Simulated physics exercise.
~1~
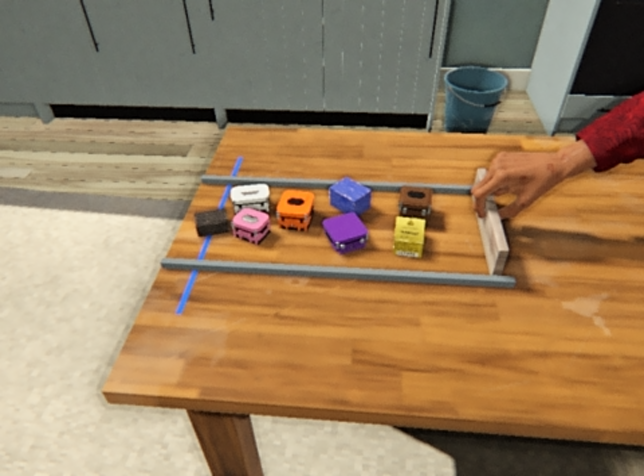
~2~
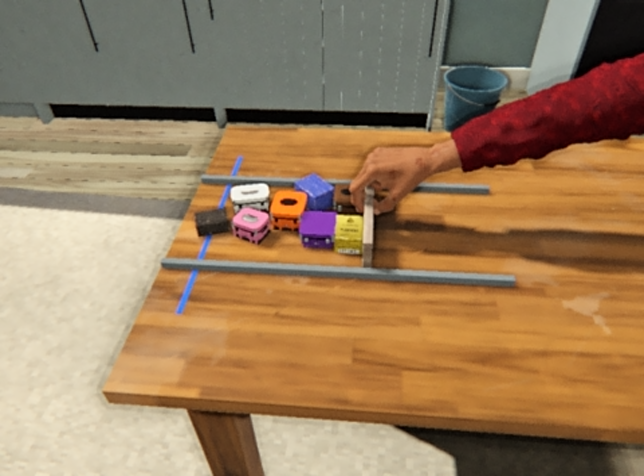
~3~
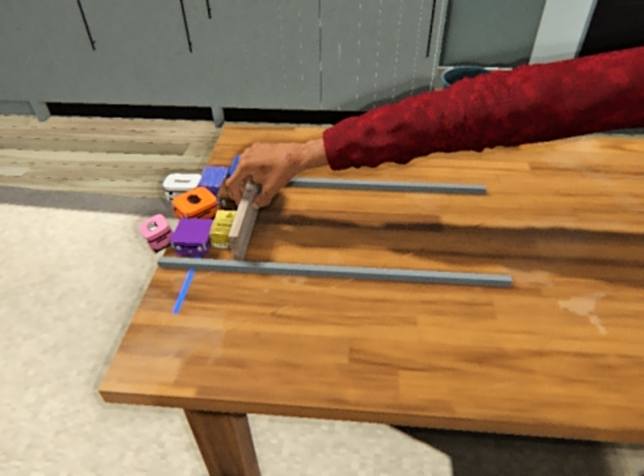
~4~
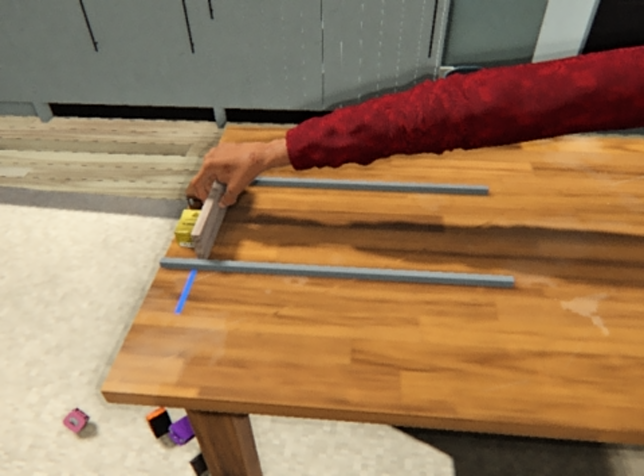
A hand in a red sleeve grips a pale upright board at the right end of two grey rails on a wooden table, seen from above by a slightly swaying camera. Between the rails sit small cases and blocks in black, white, pink, orange, blue, purple, brown and yellow, near a blue line at the left. The hand slides the board left, gathering the nearer pieces against the others. It pushes the crowded group over the line to the table's left edge. Several pieces drop to the floor, while the yellow box remains at the edge beside the board.
